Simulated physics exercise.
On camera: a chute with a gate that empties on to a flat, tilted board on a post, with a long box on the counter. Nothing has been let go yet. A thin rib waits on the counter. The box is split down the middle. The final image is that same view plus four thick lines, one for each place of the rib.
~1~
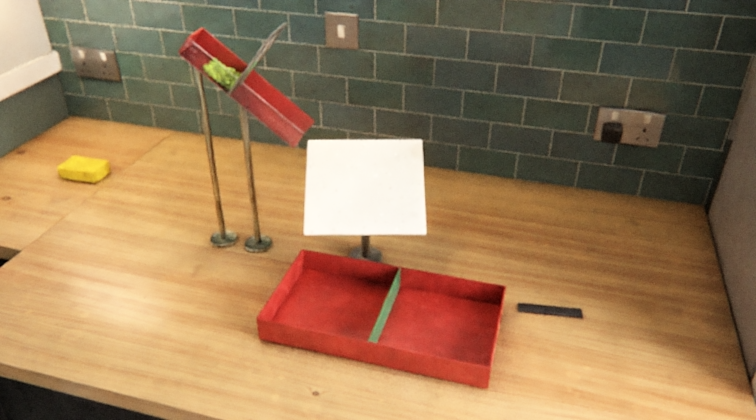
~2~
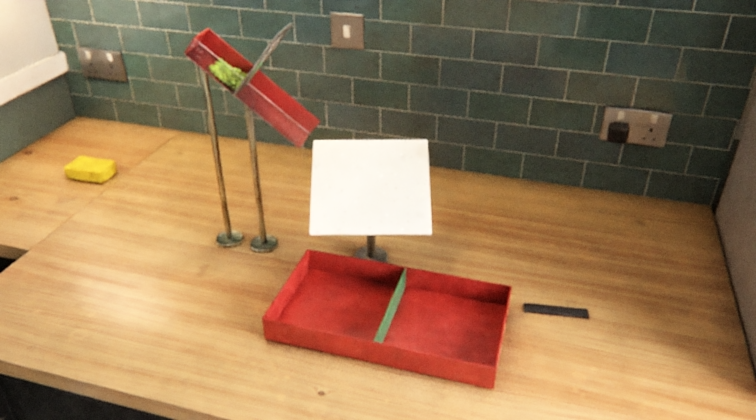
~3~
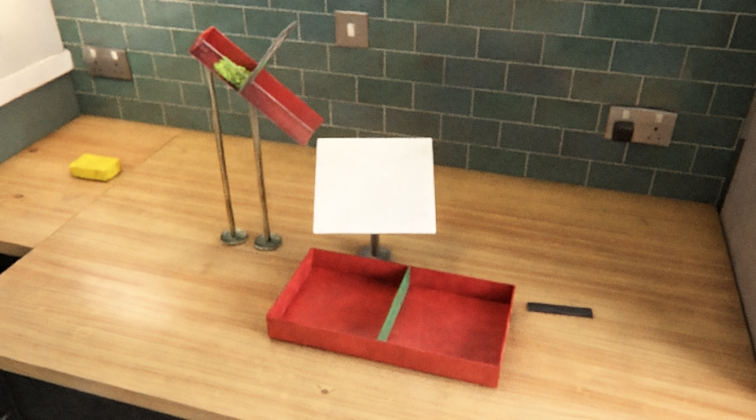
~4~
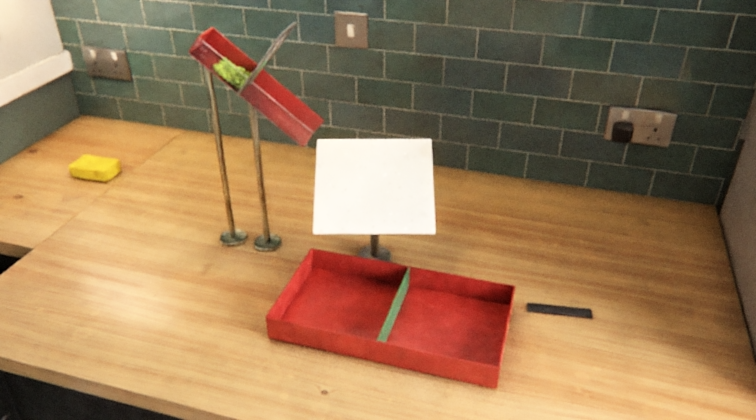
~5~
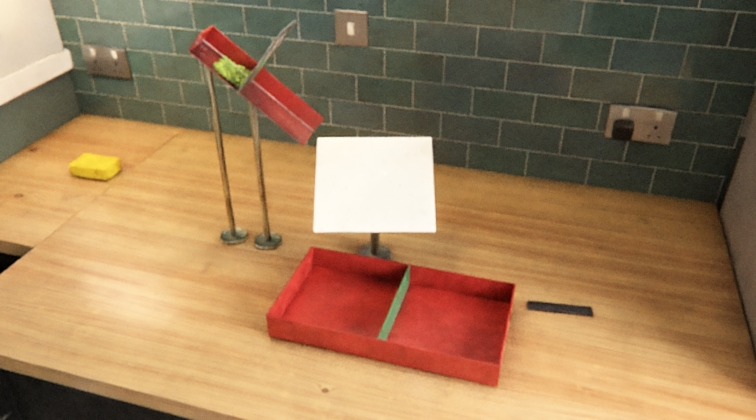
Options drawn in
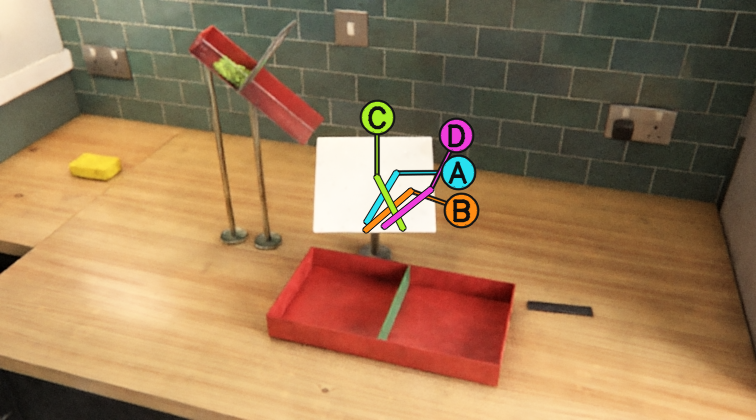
The video shows a raised red chute holding a small green load behind a gate, near a tilted white board and a divided red box on a wooden counter; the view shifts slightly, while the objects themselves stay still.
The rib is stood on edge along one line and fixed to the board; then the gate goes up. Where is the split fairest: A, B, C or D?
Best: C.
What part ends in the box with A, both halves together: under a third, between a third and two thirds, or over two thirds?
It is over two thirds.
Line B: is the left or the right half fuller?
More lands on the left.
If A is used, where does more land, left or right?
More lands on the left.
On the marked copy, line A from (396, 173) to (367, 221); line B from (410, 191) to (365, 229); line C from (377, 177) to (402, 228); line D from (430, 189) to (384, 226).
With A, of what is caught, every piece in the left half, not one piece in the right.
With B, of what is caught, every piece in the left half, not one piece in the right.
With C, of what is caught, roughly half in the left half, roughly half in the right.
With D, of what is caught, almost all in the left half, just a few in the right.
